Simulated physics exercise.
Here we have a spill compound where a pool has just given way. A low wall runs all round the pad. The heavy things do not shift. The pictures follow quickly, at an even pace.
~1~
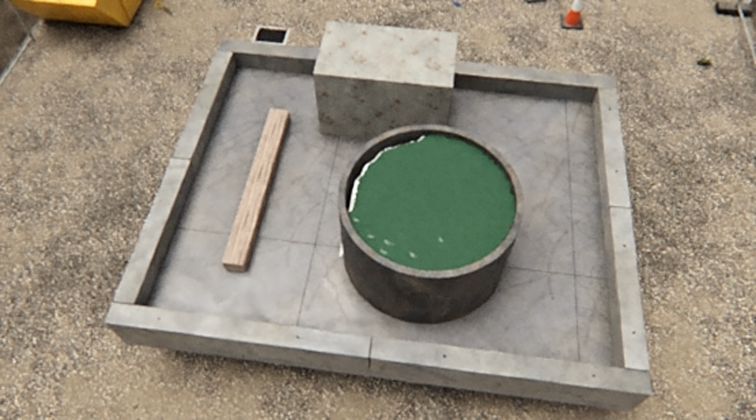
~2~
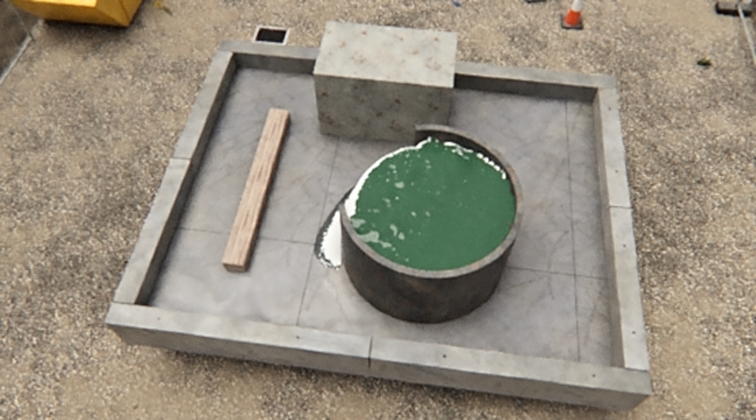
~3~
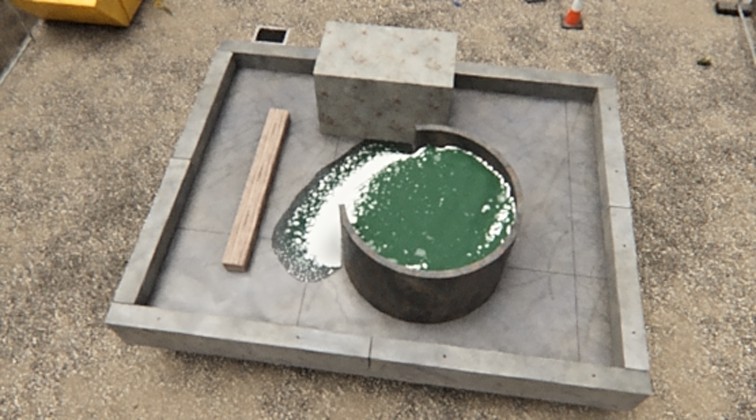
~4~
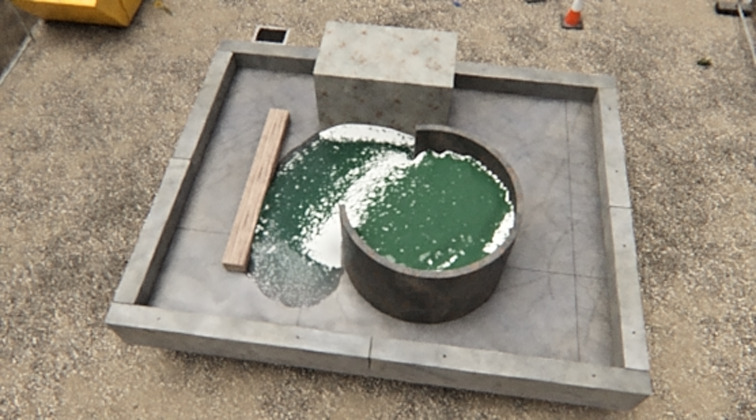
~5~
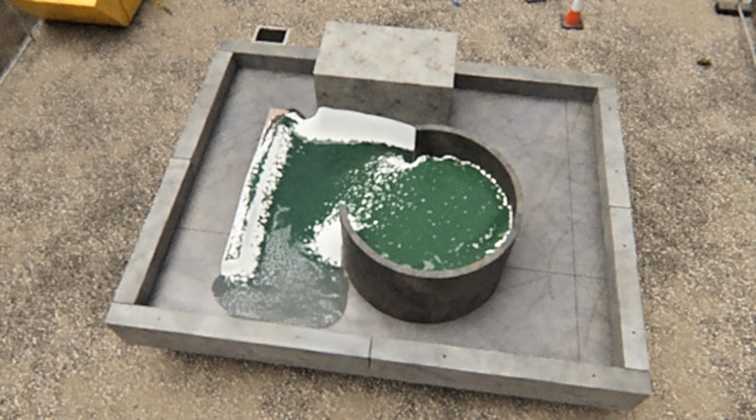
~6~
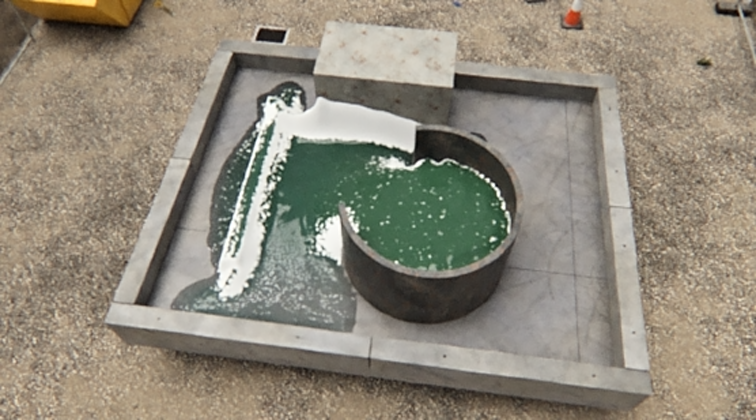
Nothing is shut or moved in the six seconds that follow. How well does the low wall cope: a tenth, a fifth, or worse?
Over the wall goes less than a tenth.
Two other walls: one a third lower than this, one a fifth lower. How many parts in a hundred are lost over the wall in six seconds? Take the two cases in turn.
Roughly 18 per cent, then 12 per cent.
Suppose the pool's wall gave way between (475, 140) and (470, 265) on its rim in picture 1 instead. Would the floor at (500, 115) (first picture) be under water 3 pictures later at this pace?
Answer: Under water.
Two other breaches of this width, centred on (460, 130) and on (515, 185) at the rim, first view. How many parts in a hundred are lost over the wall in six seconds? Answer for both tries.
About 14 and 26 per cent.
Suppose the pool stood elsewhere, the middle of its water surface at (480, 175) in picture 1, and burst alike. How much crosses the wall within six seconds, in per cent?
Near 6 in a hundred.
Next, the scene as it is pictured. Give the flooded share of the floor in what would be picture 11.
I make it 65 per cent.
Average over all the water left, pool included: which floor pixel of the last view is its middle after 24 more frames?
I would point to (330, 202).
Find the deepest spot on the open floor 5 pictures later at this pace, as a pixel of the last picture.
Around (236, 72).
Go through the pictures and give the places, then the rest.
In the first picture, still water in the round tank at (430, 199).
In the second picture, the front is at (338, 264), out from the gap at (365, 196).
In the third picture, the front is at a hidden place, out from the gap at (365, 196).
In the fourth picture, water pours out at (365, 200) and has run to (249, 262).
In the fifth picture, the front is at (220, 288), out from the gap at (365, 200).
In the sixth picture, the front is at (180, 308), out from the gap at (365, 201).
A moment on, water covers 45 % of the floor; the low wall has let 0 % over.
Next, water covers 50 % of the floor; the low wall has let 0 % over.
Then, water covers 65 % of the floor; the low wall has let 5 % over.
Later, water covers 75 % of the floor; the low wall has let 6 % over.
In the end, water covers 80 % of the floor; the low wall has let 6 % over.
